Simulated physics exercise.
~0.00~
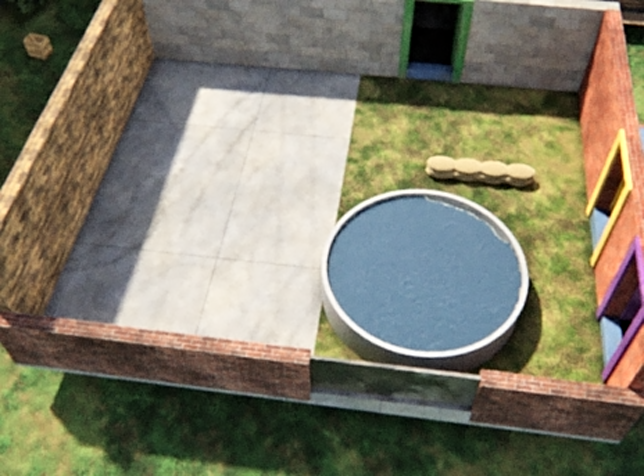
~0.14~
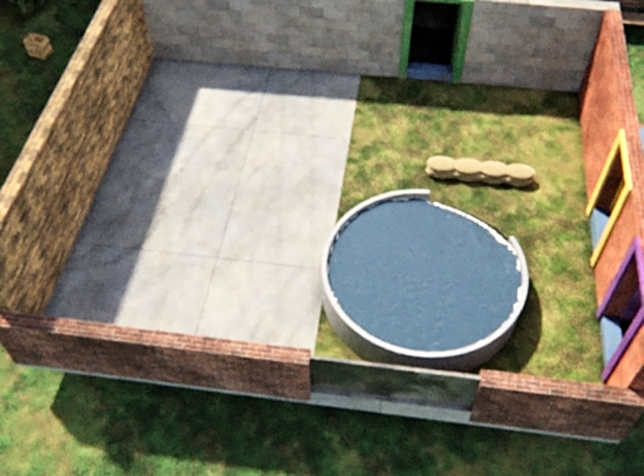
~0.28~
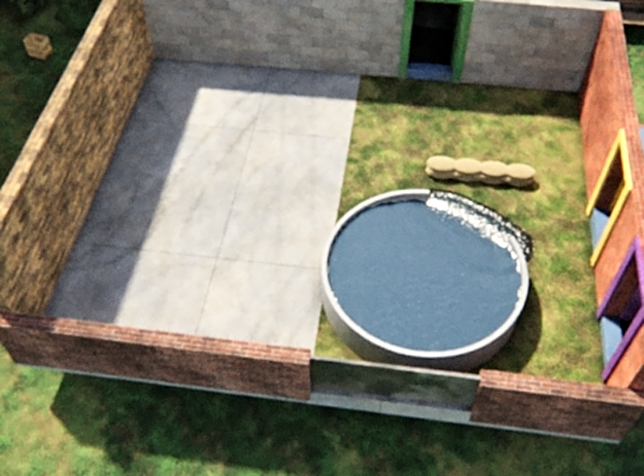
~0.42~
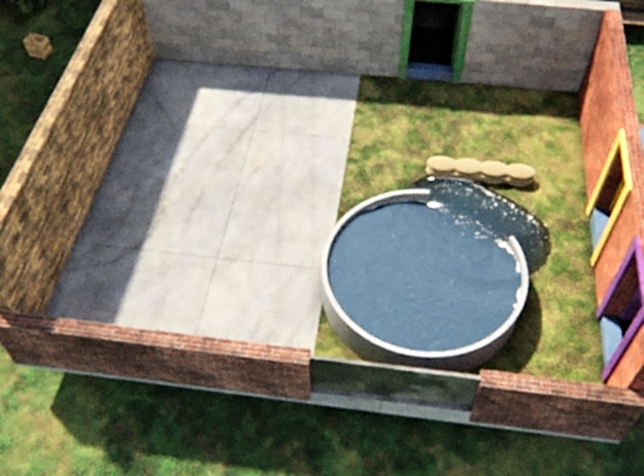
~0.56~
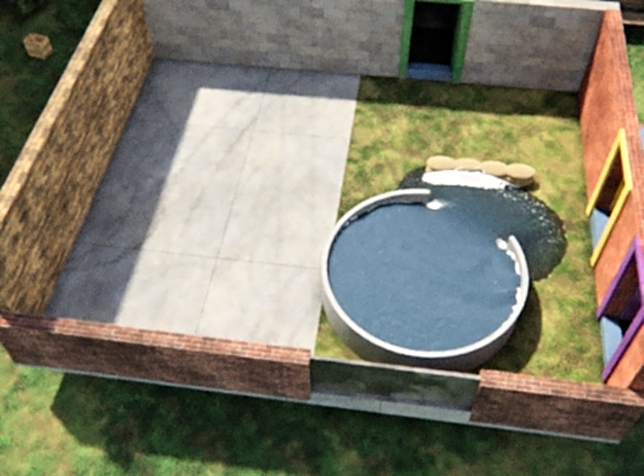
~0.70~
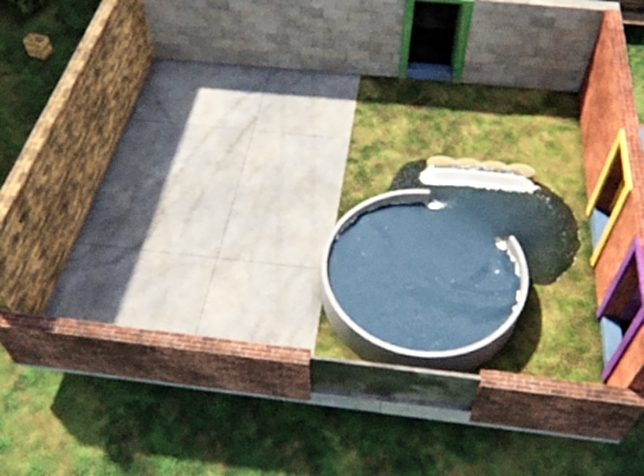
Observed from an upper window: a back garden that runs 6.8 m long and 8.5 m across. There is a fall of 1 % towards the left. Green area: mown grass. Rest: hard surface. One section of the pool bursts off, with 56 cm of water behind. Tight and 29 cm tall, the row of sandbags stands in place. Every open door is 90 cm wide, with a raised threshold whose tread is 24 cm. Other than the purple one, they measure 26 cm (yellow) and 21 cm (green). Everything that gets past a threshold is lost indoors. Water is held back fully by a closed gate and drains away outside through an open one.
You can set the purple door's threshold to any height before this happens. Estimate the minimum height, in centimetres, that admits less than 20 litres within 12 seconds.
Roughly 12 centimetres.
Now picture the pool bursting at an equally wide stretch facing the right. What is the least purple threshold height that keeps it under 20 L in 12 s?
You'd want it roughly 31 centimetres tall.
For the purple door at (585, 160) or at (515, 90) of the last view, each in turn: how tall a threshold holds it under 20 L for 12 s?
You'd want about 12.5 cm there first, then about 11.0 cm.
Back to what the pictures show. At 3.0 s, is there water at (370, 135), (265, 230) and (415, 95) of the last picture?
Point by point, the first is awash, the second spared and the third spared.
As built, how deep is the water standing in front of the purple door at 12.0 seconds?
Some 11.0 cm.
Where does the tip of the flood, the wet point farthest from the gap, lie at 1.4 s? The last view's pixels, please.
Around pixel (583, 156).
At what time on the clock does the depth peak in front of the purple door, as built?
Near 8.0 seconds.
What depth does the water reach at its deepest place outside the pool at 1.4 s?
About 40 cm.
After 1.4 s water covers 15 % of the floor, deepest (40 cm) near (471, 190); it has not reached the purple door.
After 3.0 s water covers 35 % of the floor, deepest (34 cm) near (589, 225); 7 cm at the purple door, 0 litres in over its 17 cm threshold.
After 12.0 s water covers 95 % of the floor, deepest (13 cm) near (465, 373); 11 cm at the purple door, 0 litres in over its 17 cm threshold.
At the purple door as built, the water arrived by 2.6 s and peaked near 17 cm at 7.8 s.
Run again over the same 12 s with other heights there, 40 litres in over 10.5 cm, 5 litres over 14 cm. The limit of 20 litres is kept from about 12 cm up.
